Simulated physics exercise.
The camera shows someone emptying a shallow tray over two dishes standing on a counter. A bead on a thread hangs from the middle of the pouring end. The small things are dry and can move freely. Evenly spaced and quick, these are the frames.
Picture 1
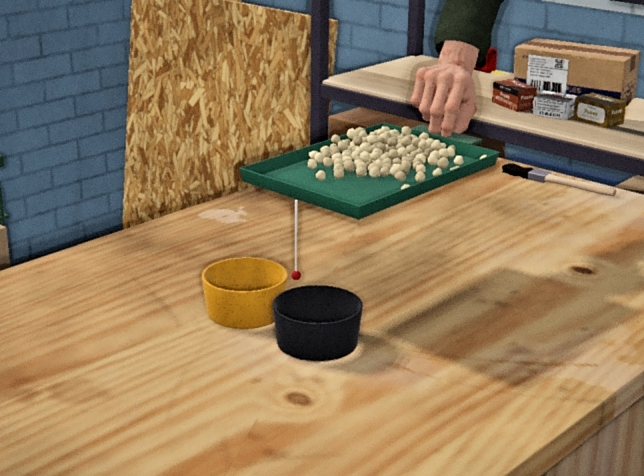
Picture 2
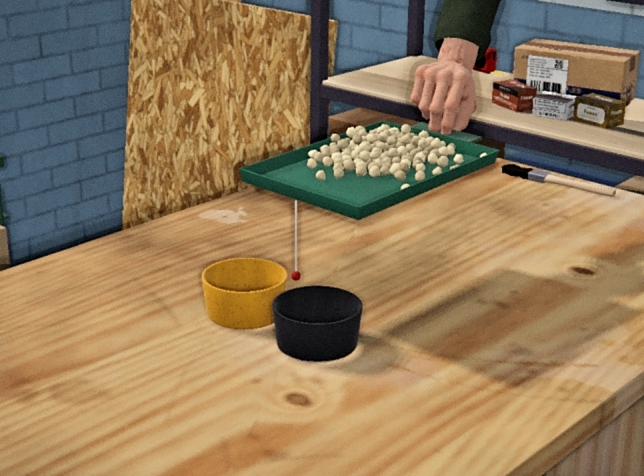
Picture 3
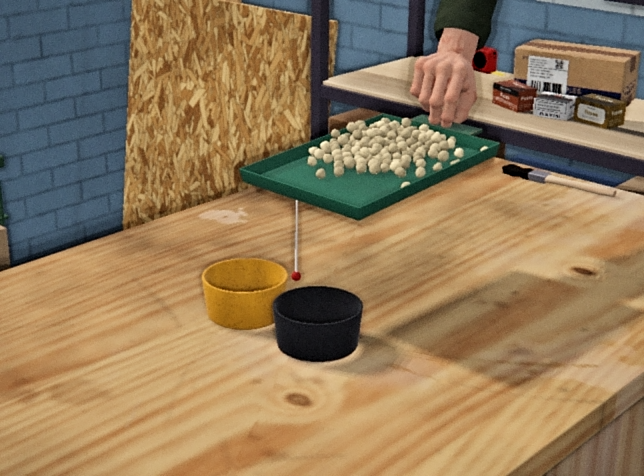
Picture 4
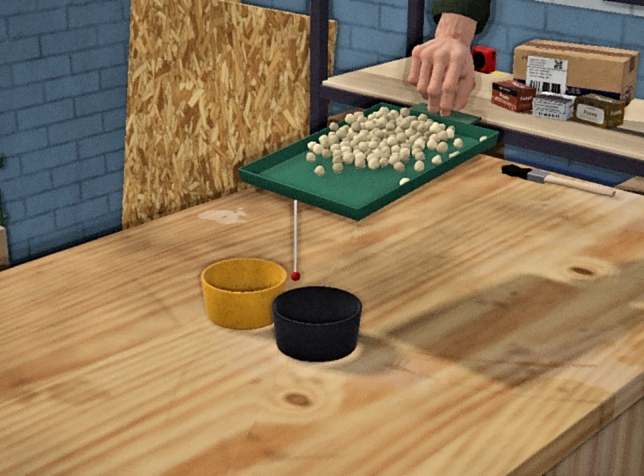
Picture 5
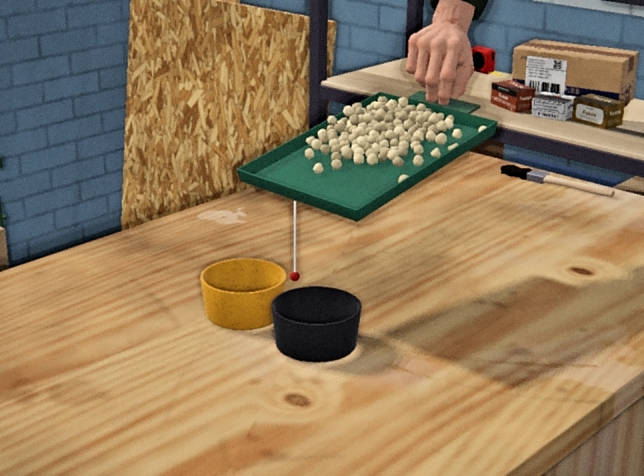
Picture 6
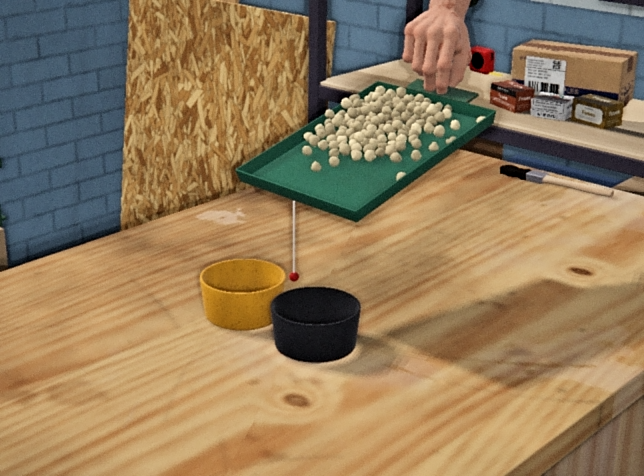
On a wooden counter, a hand holds a green tray of small pale nuts above a yellow dish and a black dish, then gradually raises the far end, tilting the tray slightly while the nuts stay bunched on it.
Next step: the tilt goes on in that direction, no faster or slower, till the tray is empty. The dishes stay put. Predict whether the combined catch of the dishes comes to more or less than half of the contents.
The combined catch is less than half.
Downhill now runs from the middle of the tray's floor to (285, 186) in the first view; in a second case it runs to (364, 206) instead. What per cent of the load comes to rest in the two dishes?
About 70 and 60 percent.
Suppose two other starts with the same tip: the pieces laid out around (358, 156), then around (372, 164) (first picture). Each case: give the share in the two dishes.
Respectively 30 and 30 in a hundred.
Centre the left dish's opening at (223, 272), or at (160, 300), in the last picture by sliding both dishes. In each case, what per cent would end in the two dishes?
It comes to roughly 40 per cent in one try and roughly 10 per cent in the next.
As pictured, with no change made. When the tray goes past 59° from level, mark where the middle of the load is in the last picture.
Look close to (307, 166) in the last picture.
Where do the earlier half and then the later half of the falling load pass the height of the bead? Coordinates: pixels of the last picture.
Earlier portion about (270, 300); later portion about (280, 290).
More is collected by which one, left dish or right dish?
Winner: The right side.
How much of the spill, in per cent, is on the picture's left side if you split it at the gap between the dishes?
Close to 80 in a hundred.
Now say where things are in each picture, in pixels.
In the first picture, corners of the pouring end (243, 168) and (359, 205), level; middle of the load (384, 153), macadamia nuts; left dish (214, 303); right dish (287, 335); bead on its thread (296, 275).
In the second picture, corners of the pouring end (243, 168) and (359, 205), level; middle of the load (384, 152).
In the third picture, corners of the pouring end (243, 169) and (359, 206), tipped barely, level across its low end; middle of the load (384, 147).
In the fourth picture, corners of the pouring end (242, 169) and (358, 207), tipped a little, level across its low end; middle of the load (383, 139).
In the fifth picture, corners of the pouring end (240, 169) and (356, 208), tipped a little, level across its low end; middle of the load (382, 132).
In the sixth picture, corners of the pouring end (239, 169) and (355, 209), tipped a little, level across its low end; middle of the load (380, 124); left dish (212, 305); right dish (285, 336).
Just after the last frame, tray tipped steeply; the larger part on the tray; just a few in the right dish; about a tenth outside both; just a few in the air.
A moment on, tray tipped right over; roughly a quarter on the tray; about a tenth in the right dish; about a tenth in the left dish; roughly a third outside both; about a tenth in the air.
Further on, tray tipped past a quarter turn; roughly a quarter in the right dish; about a tenth in the left dish; roughly two thirds outside both.
When it is over, tray tipped past a quarter turn; roughly a quarter in the right dish; about a tenth in the left dish; roughly two thirds outside both.
